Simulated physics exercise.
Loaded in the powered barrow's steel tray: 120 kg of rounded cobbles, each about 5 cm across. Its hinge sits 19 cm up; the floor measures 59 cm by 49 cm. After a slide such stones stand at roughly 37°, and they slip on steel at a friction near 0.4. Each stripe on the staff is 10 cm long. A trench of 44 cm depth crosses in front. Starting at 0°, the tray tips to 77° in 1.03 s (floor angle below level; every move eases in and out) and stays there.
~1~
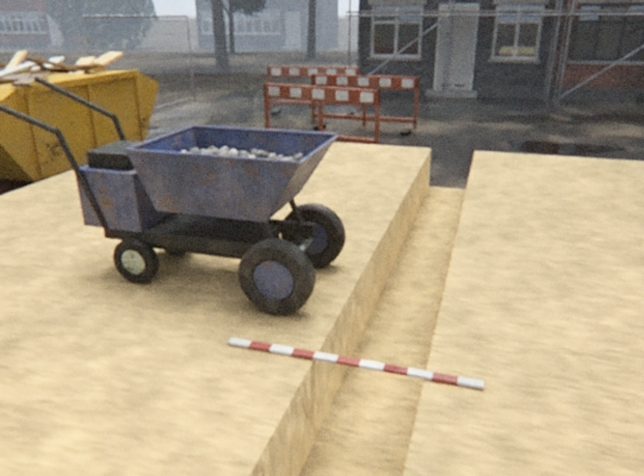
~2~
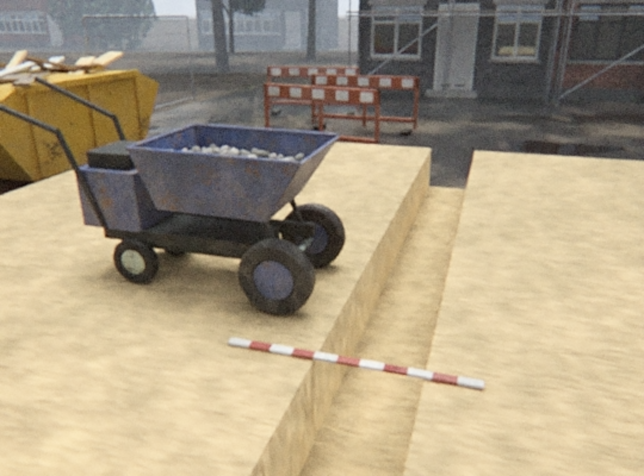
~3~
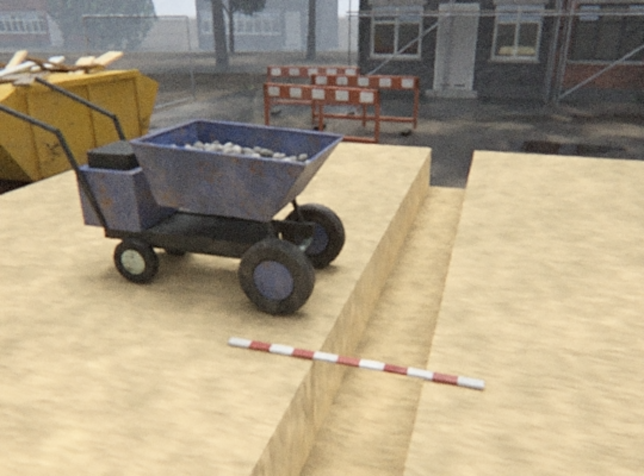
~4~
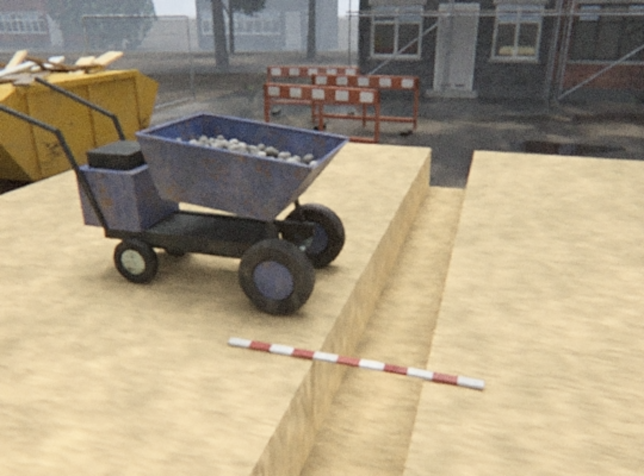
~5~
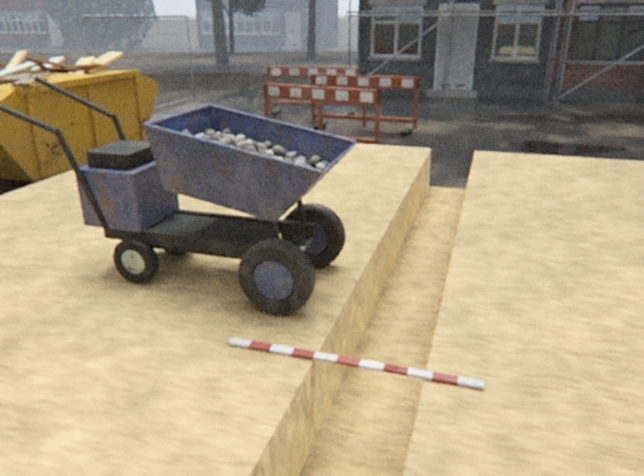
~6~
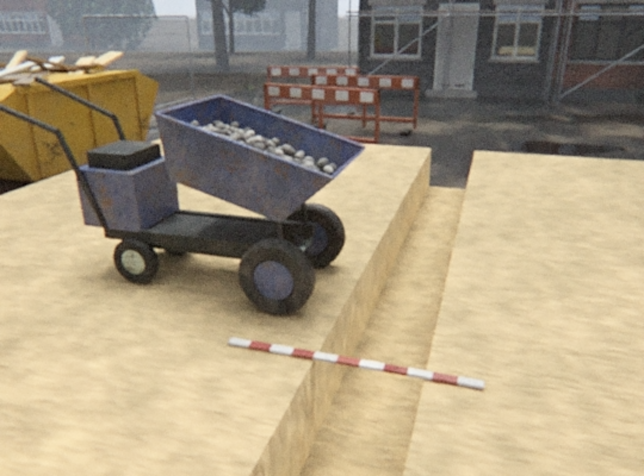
The blue barrow's stone-filled tray tilts steadily forward to the right beside a narrow trench.
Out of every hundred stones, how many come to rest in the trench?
Roughly 45 per cent ends in the trench.
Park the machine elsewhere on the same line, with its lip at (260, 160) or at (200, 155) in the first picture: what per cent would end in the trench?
Near 90 per cent from the first place, 85 from the second.
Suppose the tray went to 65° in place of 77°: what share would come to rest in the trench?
Then about 35 per cent.
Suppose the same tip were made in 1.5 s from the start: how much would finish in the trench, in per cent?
Then about 50 per cent.
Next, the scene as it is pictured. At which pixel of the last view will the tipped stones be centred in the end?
Their middle is at about (455, 305).
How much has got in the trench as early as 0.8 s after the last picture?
About 10 per cent by then.
Then, 0.5 s after the last picture the floor is at 65°, 100 % in the tray; the foremost stones are at (394, 239).
Then, 0.8 s after the last picture the floor is at 77°, 59 % in the tray, 10 % in the trench, 30 % past the trench; the foremost stones are at (506, 307).
Then, 1.2 s after the last picture the floor is at 77°, 20 % in the tray, 25 % in the trench, 55 % past the trench; the foremost stones are at (629, 317).
Then, 3.1 s after the last picture the floor is at 77°, 0 % in the tray, 45 % in the trench, 55 % past the trench; the foremost stones are past the picture's edge.
